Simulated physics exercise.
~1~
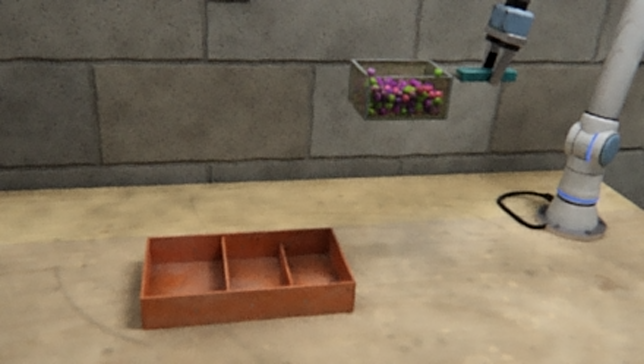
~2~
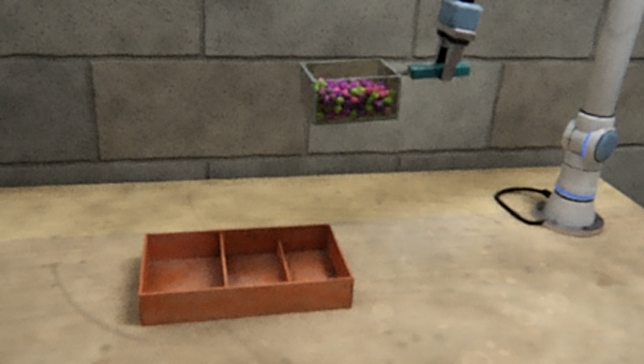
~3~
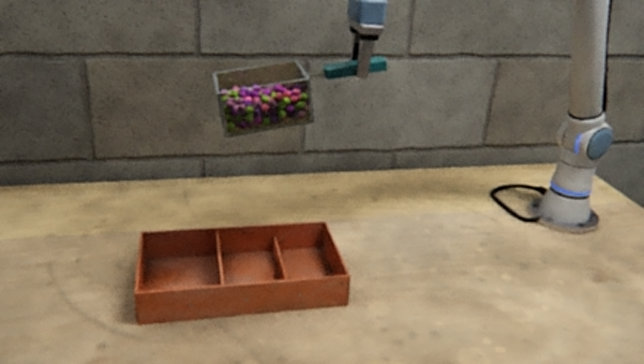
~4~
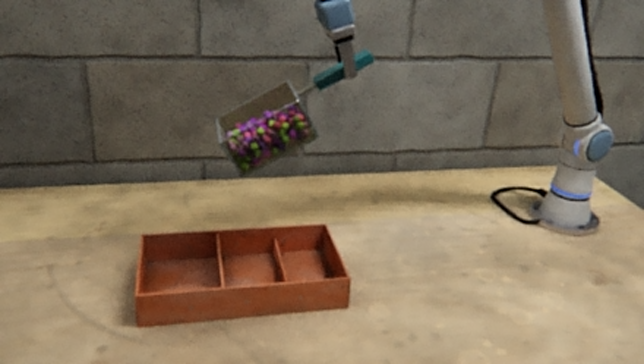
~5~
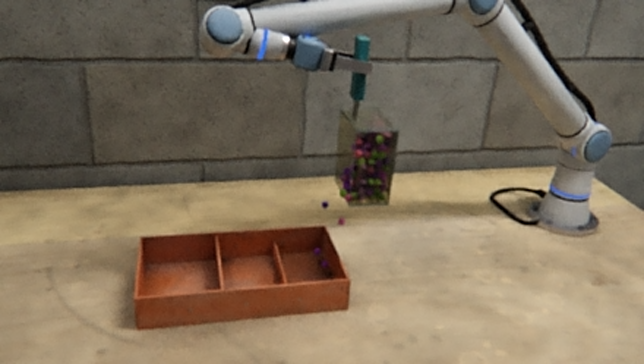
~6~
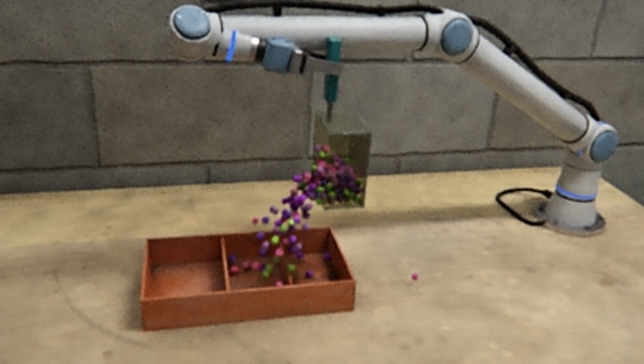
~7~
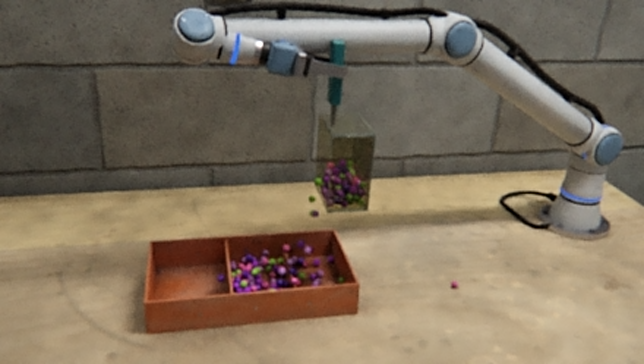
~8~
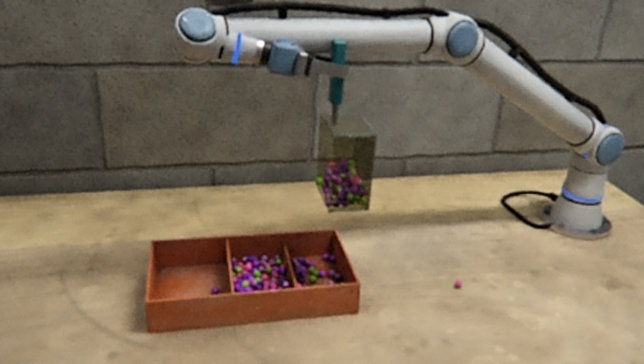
A robot arm carries a clear box left, tips it, and spills some colourful balls into a divided tray.
